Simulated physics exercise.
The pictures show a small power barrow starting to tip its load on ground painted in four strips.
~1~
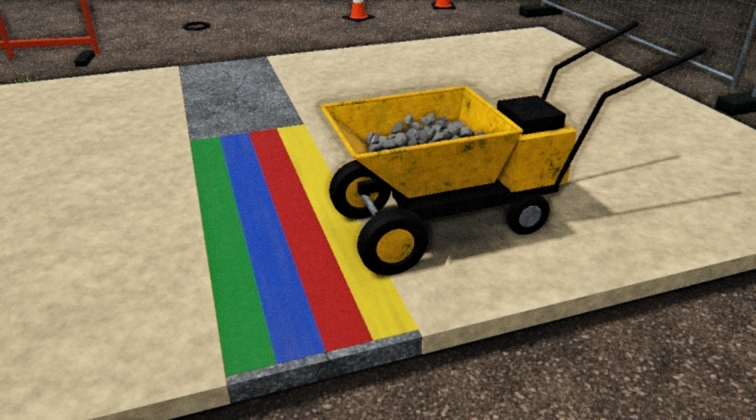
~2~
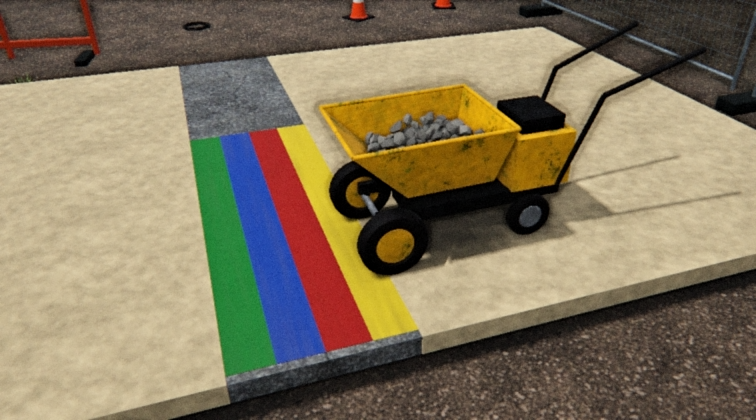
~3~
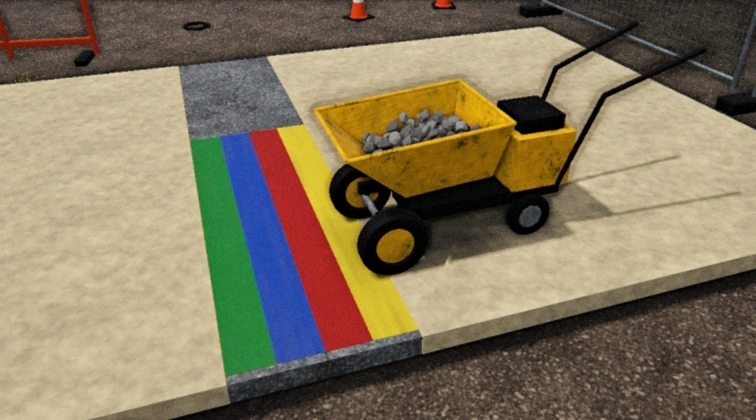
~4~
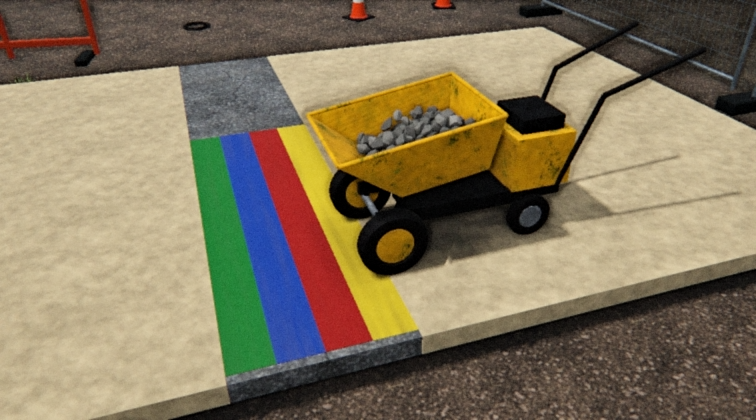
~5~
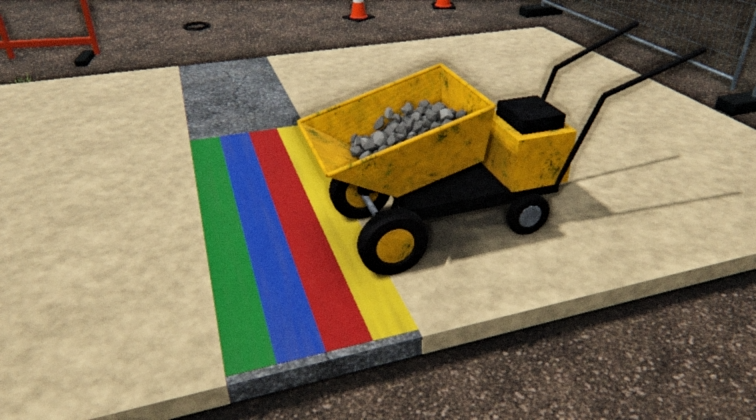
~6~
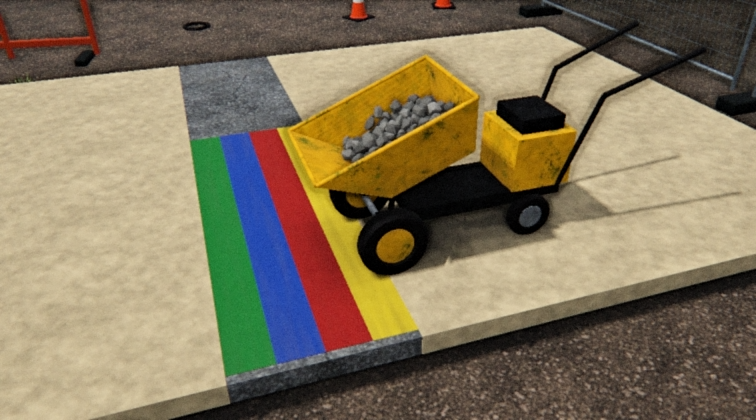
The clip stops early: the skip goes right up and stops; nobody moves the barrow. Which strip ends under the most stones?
Most lies over the green band.
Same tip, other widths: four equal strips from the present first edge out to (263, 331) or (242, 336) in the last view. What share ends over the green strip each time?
Near 20 % and 30 %.
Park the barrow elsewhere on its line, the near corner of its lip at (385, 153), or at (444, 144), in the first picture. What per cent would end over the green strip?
About 20 and 10 per cent.
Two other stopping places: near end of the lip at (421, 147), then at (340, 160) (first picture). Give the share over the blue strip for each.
First some 20, then 10 per cent.
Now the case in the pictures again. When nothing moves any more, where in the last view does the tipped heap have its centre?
Close to (233, 269).
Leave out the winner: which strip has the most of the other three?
It is the blue strip.
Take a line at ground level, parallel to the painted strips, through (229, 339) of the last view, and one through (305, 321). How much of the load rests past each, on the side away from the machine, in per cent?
About 30 and 80 per cent.
Soon, skip tipped steeply; all in the skip.
A while on, skip tipped right over; about two thirds in the skip; about a quarter over the blue strip; about a quarter over the green strip; a stray few off the paint.
Towards the end, skip tipped right over; about a quarter in the skip; about a quarter over the blue strip; about a third over the green strip; about a quarter off the paint.
Finally, skip tipped right over; about a quarter in the skip; none over the yellow strip; none over the red strip; about a quarter over the blue strip; about a third over the green strip; about a quarter off the paint.
